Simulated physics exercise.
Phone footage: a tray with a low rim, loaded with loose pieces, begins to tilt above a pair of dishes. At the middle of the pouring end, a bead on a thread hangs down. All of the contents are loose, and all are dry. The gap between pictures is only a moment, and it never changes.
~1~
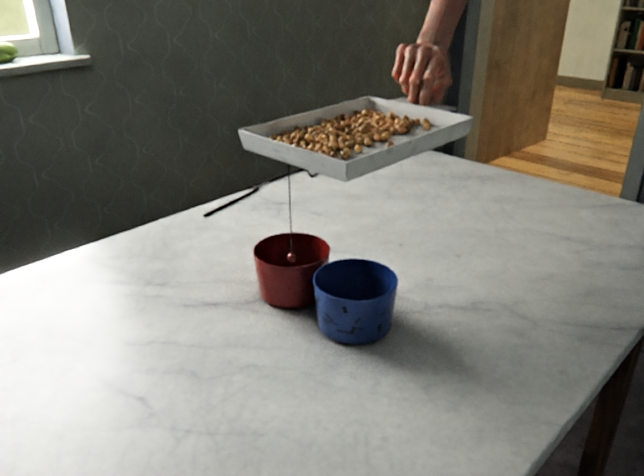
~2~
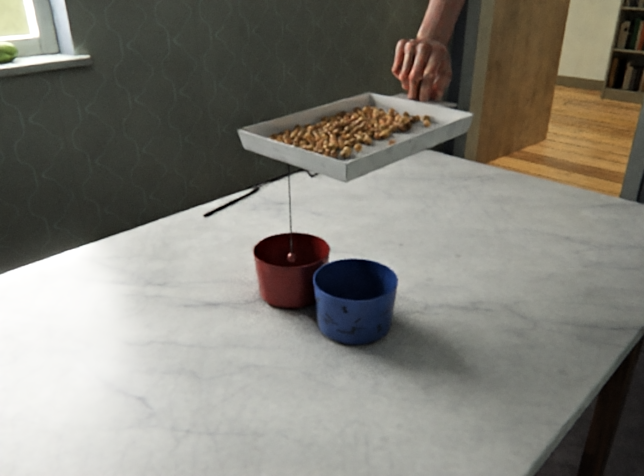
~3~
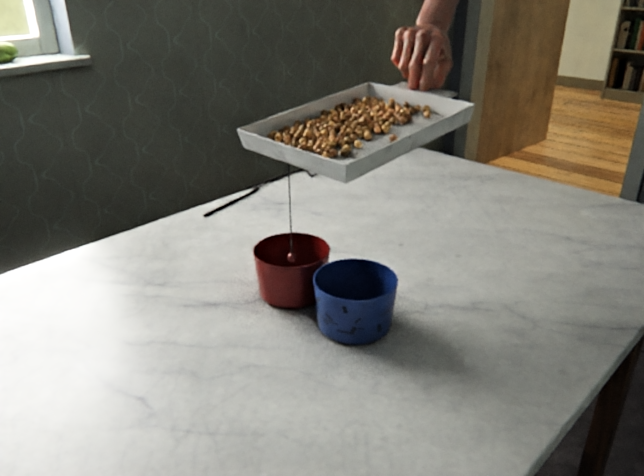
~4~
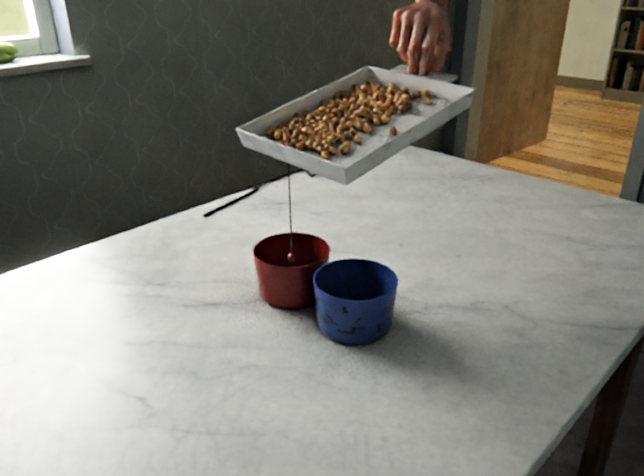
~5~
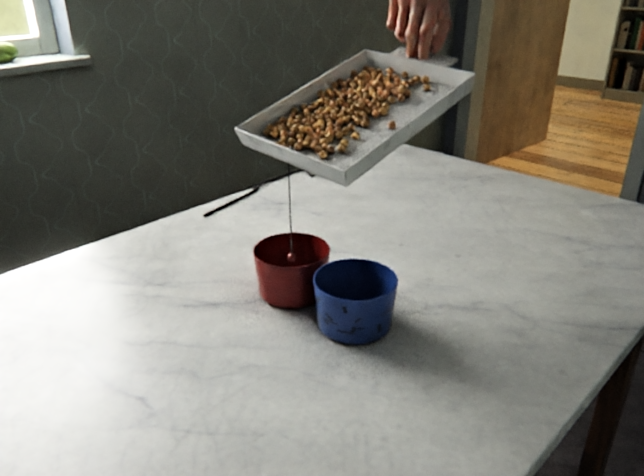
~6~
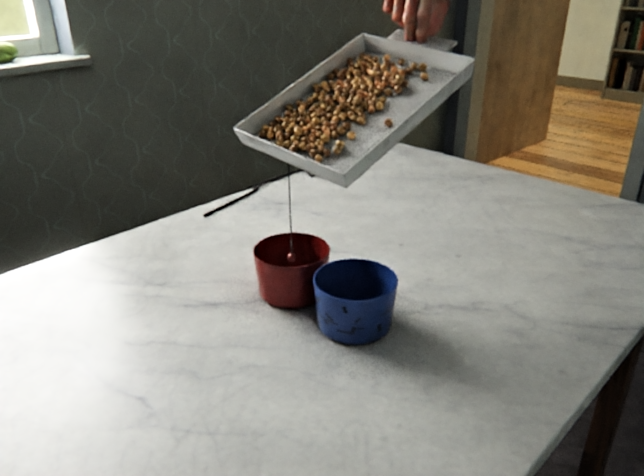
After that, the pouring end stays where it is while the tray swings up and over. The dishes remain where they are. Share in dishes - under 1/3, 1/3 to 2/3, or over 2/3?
Landed: Beneath a third.
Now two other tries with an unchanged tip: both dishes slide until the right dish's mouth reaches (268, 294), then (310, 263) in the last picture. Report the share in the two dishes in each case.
About 50% on the first try and 0% on the second.
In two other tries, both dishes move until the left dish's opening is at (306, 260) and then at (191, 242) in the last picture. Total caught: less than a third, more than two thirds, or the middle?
Under a third, then below one third.
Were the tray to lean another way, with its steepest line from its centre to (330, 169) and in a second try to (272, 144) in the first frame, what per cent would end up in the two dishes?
Shares: 10 %, then 20 %.
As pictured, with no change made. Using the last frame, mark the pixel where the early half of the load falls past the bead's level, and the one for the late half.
Earlier half at (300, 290), later half at (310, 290).
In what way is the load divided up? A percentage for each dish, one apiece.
Left dish about 0 per cent, right dish about 0 per cent.
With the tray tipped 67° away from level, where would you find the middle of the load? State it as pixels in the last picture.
Somewhere around pixel (309, 153) in the last picture.
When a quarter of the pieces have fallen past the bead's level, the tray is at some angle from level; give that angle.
That happens at close to 95 degrees.
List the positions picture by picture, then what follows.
The first frame shows corners of the pouring end (243, 130) and (347, 161), level; middle of the load (350, 133), round wooden beads; left dish (264, 280); right dish (327, 314); bead on its thread (292, 258).
The second frame shows corners of the pouring end (243, 130) and (346, 161), level; middle of the load (350, 132).
The third frame shows corners of the pouring end (242, 129) and (346, 163), tipped barely, lowest at the right corner; middle of the load (349, 126).
The fourth frame shows corners of the pouring end (240, 128) and (345, 165), tipped a little, lowest at the right corner; middle of the load (349, 117).
The fifth frame shows corners of the pouring end (239, 128) and (344, 168), tipped clearly, lowest at the right corner; middle of the load (347, 110).
The sixth frame shows corners of the pouring end (238, 127) and (343, 171), tipped clearly, lowest at the right corner; middle of the load (343, 105), almost all on the move; left dish (264, 280); right dish (327, 314).
Just after the last frame, tray tipped steeply; the larger part on the tray; about a tenth in the air.
A moment on, tray tipped past a quarter turn; roughly a quarter on the tray; roughly two thirds outside both; roughly a quarter in the air.
Further on, tray tipped past a quarter turn; just a few in the right dish; just a few in the left dish; almost all outside both.
When it is over, tray tipped past a quarter turn; just a few in the right dish; just a few in the left dish; almost all outside both.
